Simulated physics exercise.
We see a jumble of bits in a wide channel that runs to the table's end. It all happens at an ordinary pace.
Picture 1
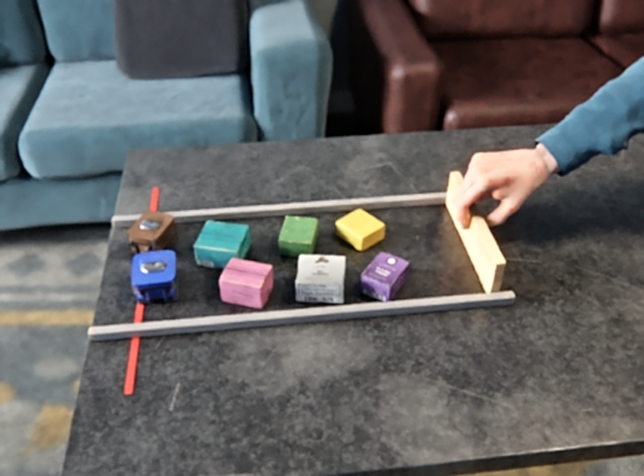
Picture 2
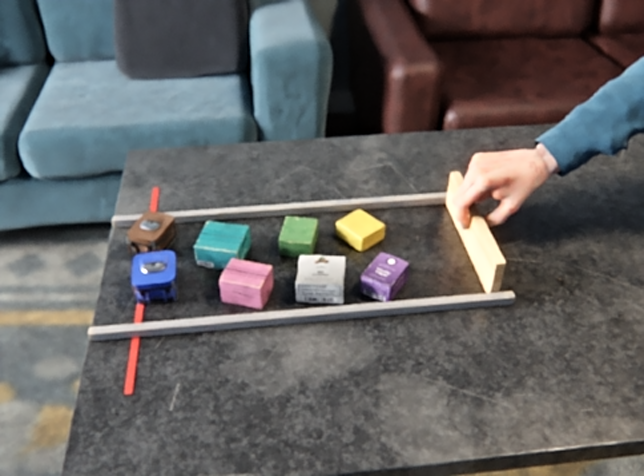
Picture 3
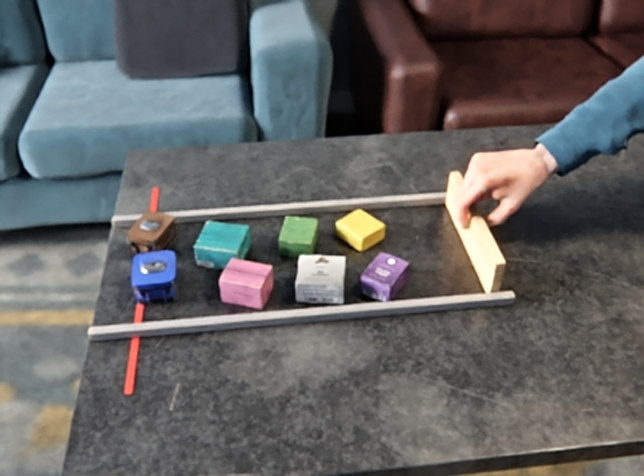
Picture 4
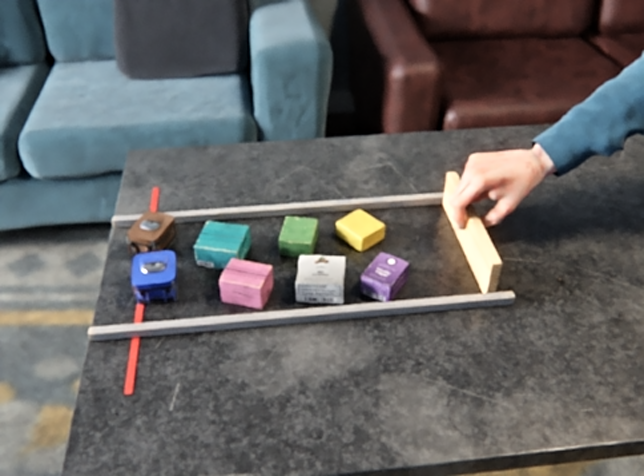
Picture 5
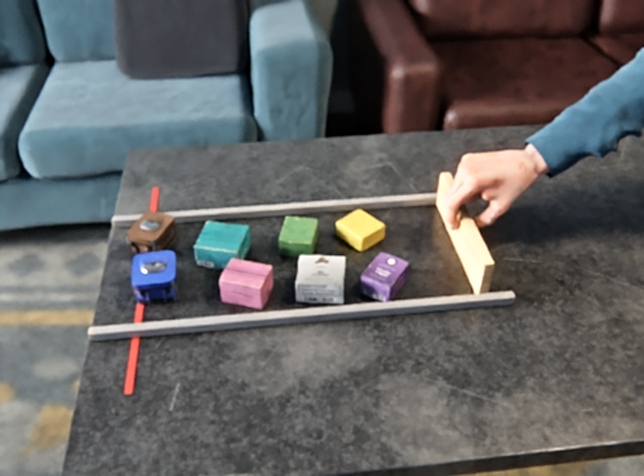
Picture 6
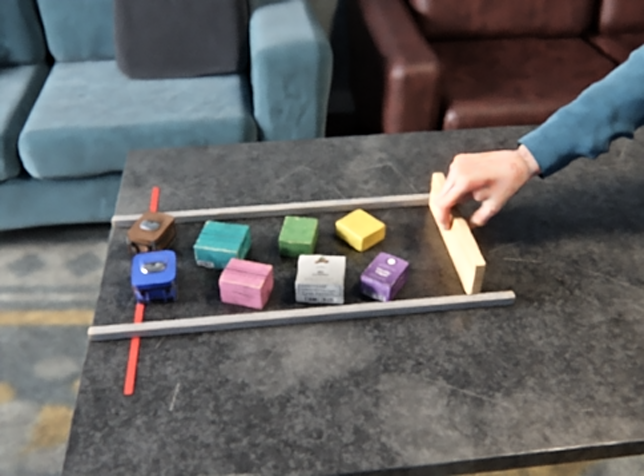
A hand in a blue sleeve grips an upright wooden board at the right end of a channel between two pale rails on a dark tabletop, seen from above at an angle, with sofas behind. Brown and blue cases sit by red tape at left, then turquoise, pink, green, white, yellow and purple blocks. The hand holds still, then slides the board slightly left, while the blocks and camera stay still.
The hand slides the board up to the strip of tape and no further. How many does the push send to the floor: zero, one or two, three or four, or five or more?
As it turns out, the number that fall off is five or more.
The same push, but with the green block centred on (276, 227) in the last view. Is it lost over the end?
Then it comes down.
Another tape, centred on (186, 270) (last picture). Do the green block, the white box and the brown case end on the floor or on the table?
The green block is kept, the white box survives, the brown case holds on.
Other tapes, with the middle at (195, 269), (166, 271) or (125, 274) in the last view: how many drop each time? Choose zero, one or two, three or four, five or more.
The falls would be just one or two; 3 or 4; at least five.
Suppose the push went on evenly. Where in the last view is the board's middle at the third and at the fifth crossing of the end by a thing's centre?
About (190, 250), then (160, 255).
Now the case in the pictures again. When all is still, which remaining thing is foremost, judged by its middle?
It is the green block.
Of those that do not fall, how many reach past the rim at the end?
1 of them.
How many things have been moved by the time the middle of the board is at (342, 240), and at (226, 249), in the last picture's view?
By then 5, and 8.
Soon after, none off yet; brown case at rest near (153, 235); blue case at rest near (156, 277); turquoise box at rest near (223, 246).
At rest, the number that fall off is five or more; fallen, white box, pink box, turquoise box, blue case and brown case.
